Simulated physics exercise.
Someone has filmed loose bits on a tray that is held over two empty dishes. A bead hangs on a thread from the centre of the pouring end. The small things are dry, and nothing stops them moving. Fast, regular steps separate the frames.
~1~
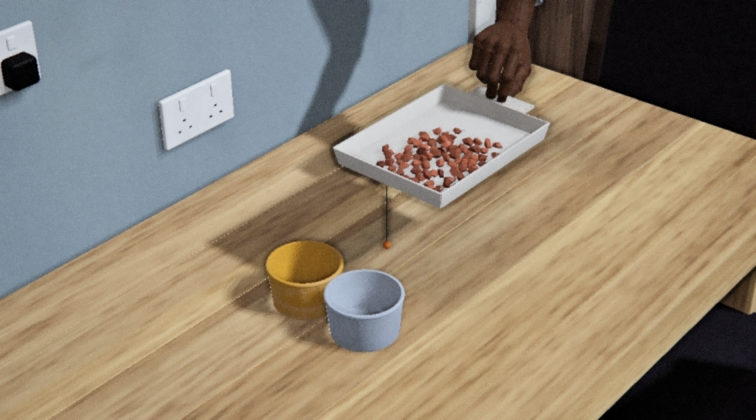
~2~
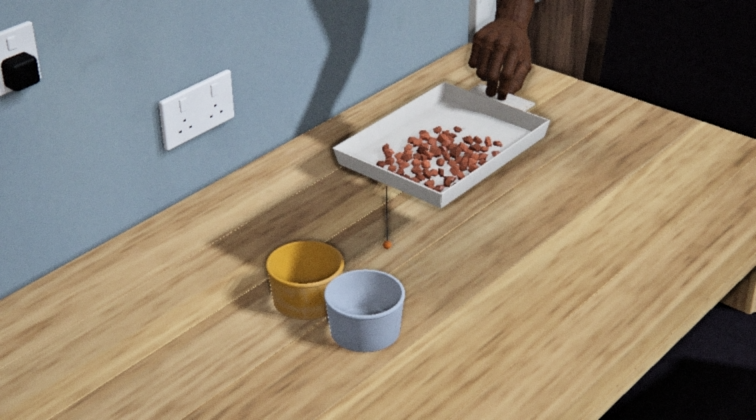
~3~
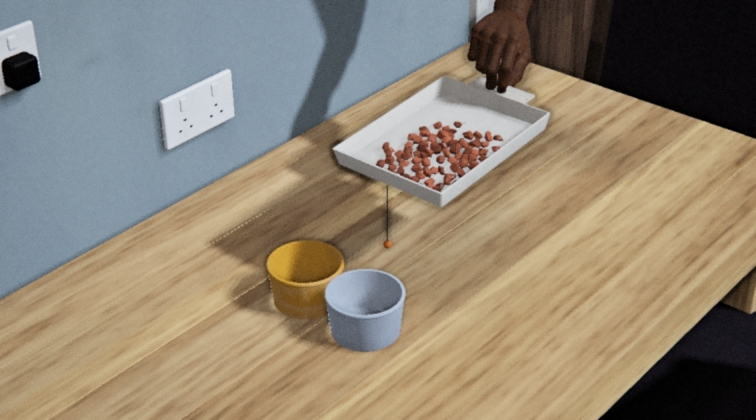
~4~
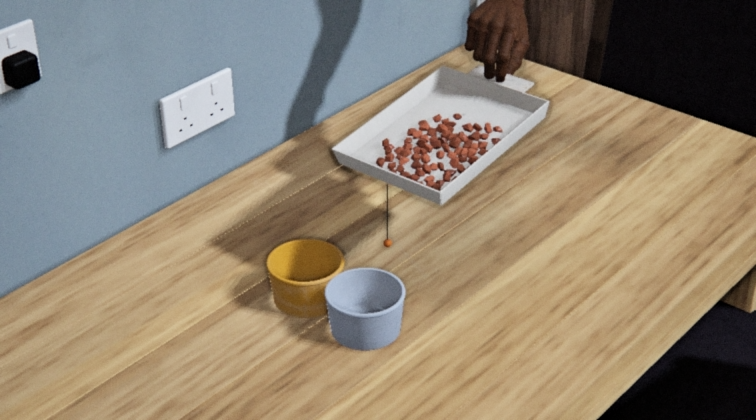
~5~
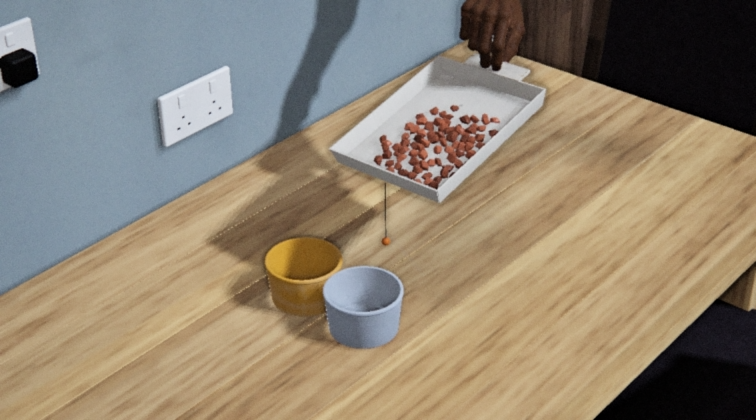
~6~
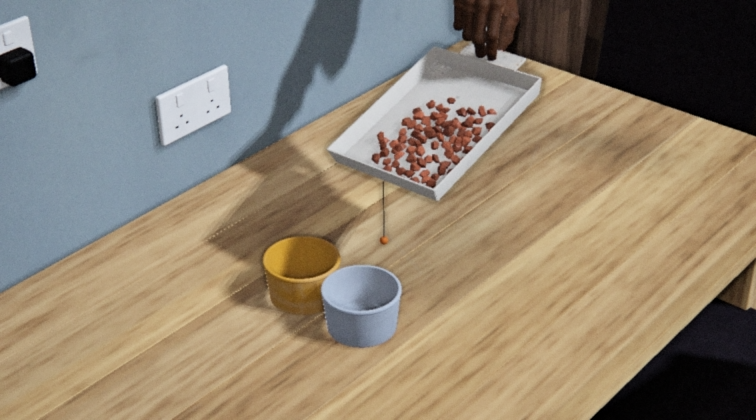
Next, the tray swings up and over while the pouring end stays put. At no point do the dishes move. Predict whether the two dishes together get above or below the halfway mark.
Above.
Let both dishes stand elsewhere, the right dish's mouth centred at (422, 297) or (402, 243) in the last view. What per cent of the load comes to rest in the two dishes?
First placement: 50 per cent; second placement: 0 per cent.
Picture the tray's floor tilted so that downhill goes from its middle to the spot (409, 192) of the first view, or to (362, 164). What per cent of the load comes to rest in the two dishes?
First heading 40 %, second heading 20 %.
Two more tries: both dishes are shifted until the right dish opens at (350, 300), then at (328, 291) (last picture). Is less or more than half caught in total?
In the first position shy of half, in the second shy of half.
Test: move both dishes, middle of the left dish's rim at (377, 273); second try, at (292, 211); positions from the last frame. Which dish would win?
Try 1: The dish at left; try 2: The dish at right.
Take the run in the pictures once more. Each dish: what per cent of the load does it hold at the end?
The left dish keeps near 30 in a hundred, the right dish near 40 in a hundred.
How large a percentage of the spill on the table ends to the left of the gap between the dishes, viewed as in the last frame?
Share to the left: Near 20 per cent.
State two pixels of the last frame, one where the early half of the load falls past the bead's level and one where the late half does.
Earlier portion about (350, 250); later portion about (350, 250).
Soon after the last picture, tray tipped steeply; all on the tray.
A little later, tray tipped right over; about two thirds on the tray; a stray few in the right dish; a small part in the left dish; about a quarter in the air.
Later still, tray tipped past a quarter turn; about half in the right dish; about a quarter in the left dish; about a third outside both.
At rest, tray tipped past a quarter turn; about half in the right dish; about a quarter in the left dish; about a third outside both.
